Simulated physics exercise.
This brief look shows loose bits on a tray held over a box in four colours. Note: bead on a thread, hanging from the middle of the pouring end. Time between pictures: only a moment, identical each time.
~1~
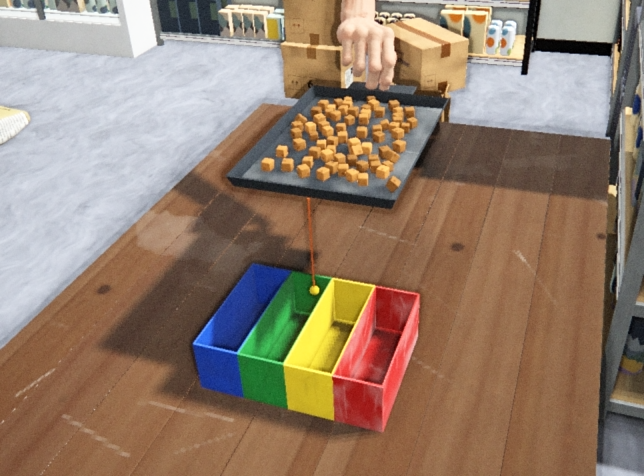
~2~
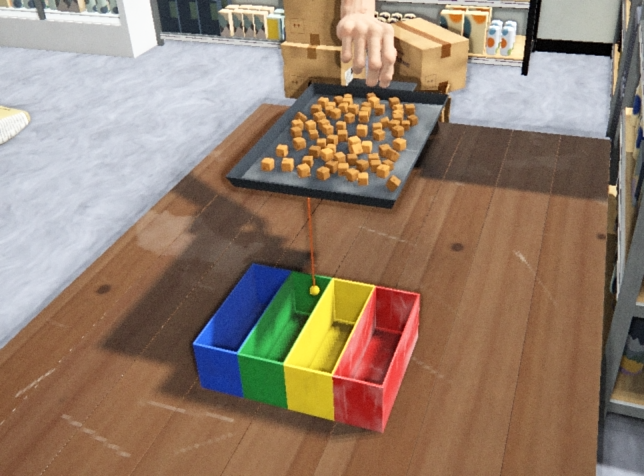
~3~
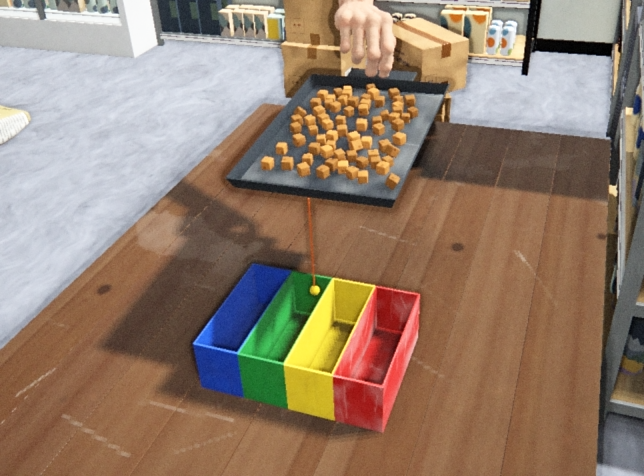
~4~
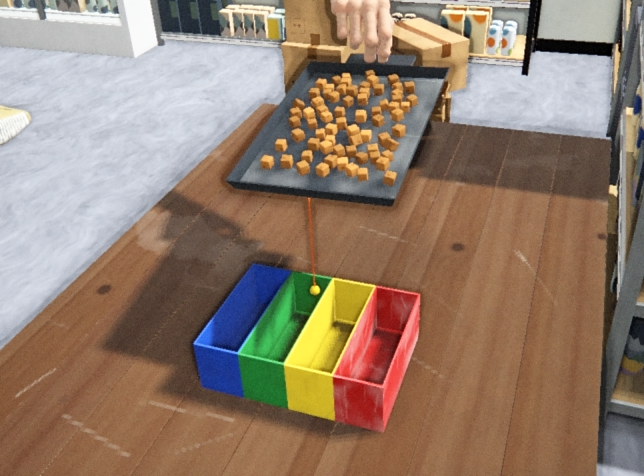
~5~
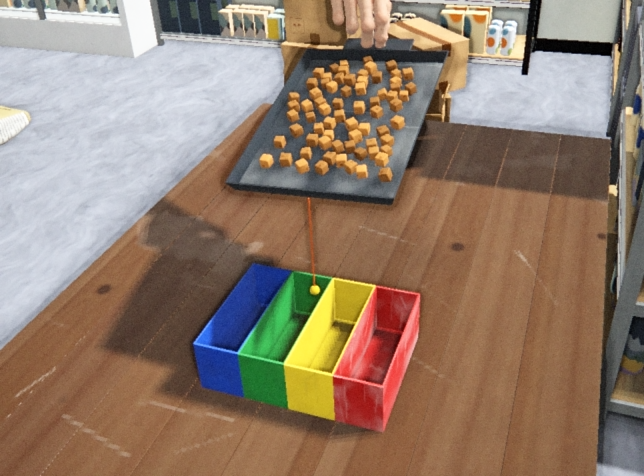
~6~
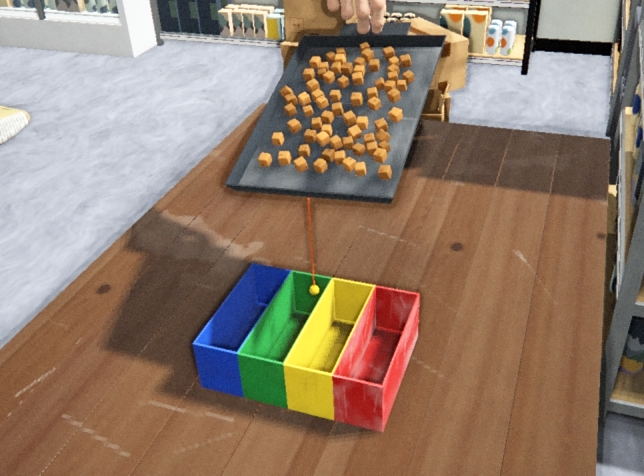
The footage shows a hand gradually raising the far end of a dark tray of brown sugar cubes above a blue, green, yellow and red box, the tray tilting toward its near left corner as the cubes begin shifting slightly.
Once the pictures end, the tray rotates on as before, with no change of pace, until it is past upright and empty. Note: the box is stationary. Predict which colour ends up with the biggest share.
The biggest share goes to blue.
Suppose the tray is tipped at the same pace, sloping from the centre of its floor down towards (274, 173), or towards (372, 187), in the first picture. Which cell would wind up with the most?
First: Blue. Second: The red cell.
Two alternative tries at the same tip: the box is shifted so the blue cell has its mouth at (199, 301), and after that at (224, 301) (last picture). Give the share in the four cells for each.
You'd get 90 per cent first and 90 per cent second.
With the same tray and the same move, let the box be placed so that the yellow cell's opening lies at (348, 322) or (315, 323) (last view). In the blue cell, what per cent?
Close to 40 in a hundred, then close to 40 in a hundred.
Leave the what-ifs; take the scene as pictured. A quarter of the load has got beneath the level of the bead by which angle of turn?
Roughly 80°.
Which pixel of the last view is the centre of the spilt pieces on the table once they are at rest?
Middle in the last view: Roughly (168, 348).
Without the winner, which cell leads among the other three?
Second is the green cell.
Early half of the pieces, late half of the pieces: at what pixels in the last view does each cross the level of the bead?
At (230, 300) for the first part, then at (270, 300) for the others.
Shortly afterwards, tray tipped steeply; the bulk on the tray; a little falling or outside the box.
Next, tray tipped right over; a little on the tray; near a third in the blue cell; a little in the green cell; a little in the yellow cell; near a third falling or outside the box.
Some moments later, tray tipped past a quarter turn; near half in the blue cell; near a quarter in the green cell; a little in the yellow cell; only a few in the red cell; near a quarter falling or outside the box.
In the end, tray tipped past a quarter turn; near half in the blue cell; near a quarter in the green cell; a little in the yellow cell; only a few in the red cell; near a quarter outside the box.
